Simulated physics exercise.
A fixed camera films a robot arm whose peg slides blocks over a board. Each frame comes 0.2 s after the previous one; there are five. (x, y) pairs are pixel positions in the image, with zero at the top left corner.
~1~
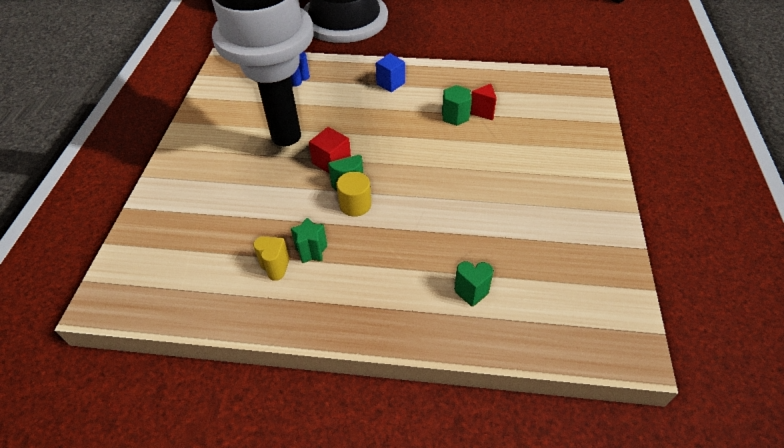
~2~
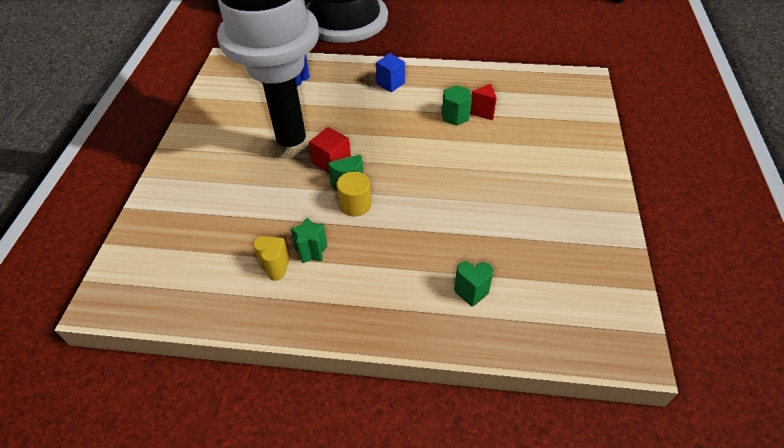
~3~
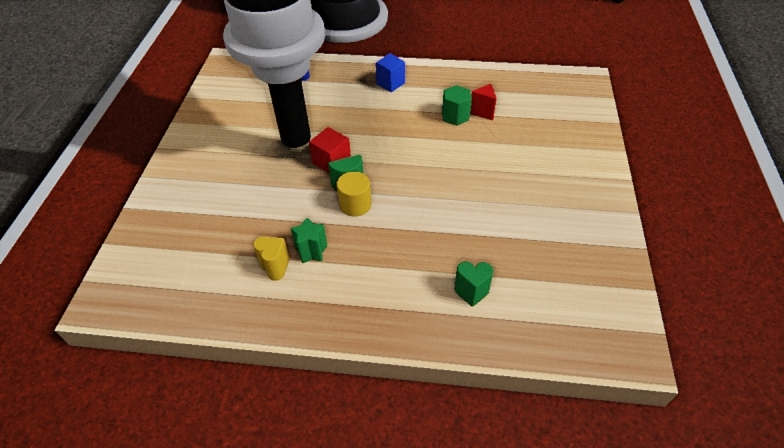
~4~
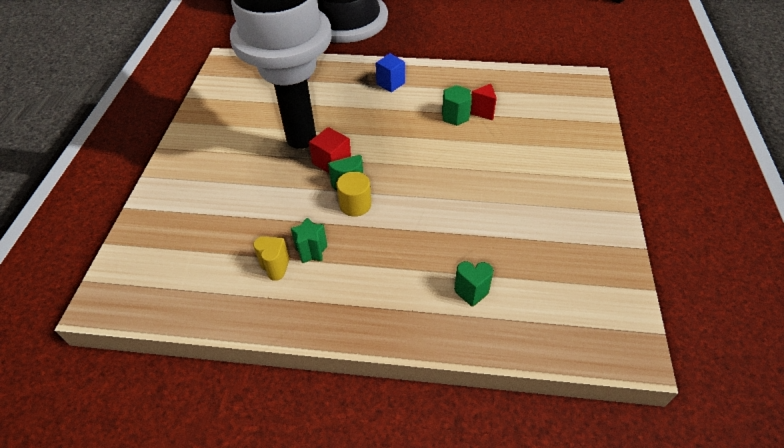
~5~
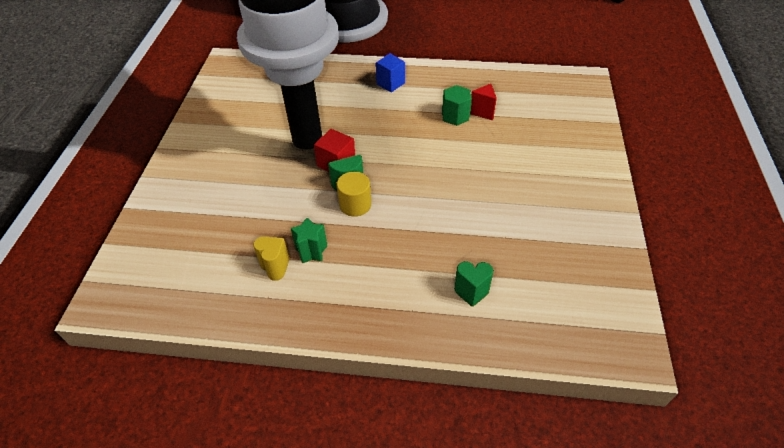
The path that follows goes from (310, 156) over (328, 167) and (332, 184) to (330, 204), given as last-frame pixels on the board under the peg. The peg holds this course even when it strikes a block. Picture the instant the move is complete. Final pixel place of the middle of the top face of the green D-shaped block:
Its top centre is at about (361, 171).
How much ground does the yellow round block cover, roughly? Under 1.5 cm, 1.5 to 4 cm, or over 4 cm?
Between 1.5 and 4 cm.
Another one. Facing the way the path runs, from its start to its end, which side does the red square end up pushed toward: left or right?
To the path's left.
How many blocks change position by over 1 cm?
It displaces three or more.
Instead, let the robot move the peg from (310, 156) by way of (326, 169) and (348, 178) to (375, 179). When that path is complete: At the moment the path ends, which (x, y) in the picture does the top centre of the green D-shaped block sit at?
Put as a pixel place, it's (385, 172).
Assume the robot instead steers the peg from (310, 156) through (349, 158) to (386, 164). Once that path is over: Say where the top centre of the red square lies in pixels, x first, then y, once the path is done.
I'd guess (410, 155).
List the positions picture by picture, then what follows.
The first frame shows peg tip at (286, 137); block tops, green star-shaped block at (307, 230); red square at (329, 139); green D-shaped block at (347, 163); yellow round block at (353, 183).
The second frame shows peg at (291, 137); blocks unchanged.
The third frame shows peg at (296, 138); blocks unchanged.
The fourth frame shows peg at (302, 139); blocks unchanged.
The fifth frame shows peg at (308, 140); green star-shaped block at (307, 230); red square at (334, 141); green D-shaped block at (347, 163); yellow round block at (353, 183).
On the path given first. Halfway along, peg at (329, 160); red square at (360, 148), turned 35° anticlockwise; green D-shaped block at (355, 165), turned 15° clockwise; yellow round block at (356, 185).
At the end, peg at (328, 189); green star-shaped block in place; red square at (360, 148), turned 35° anticlockwise; green D-shaped block at (361, 171), turned 30° anticlockwise; yellow round block at (363, 193).
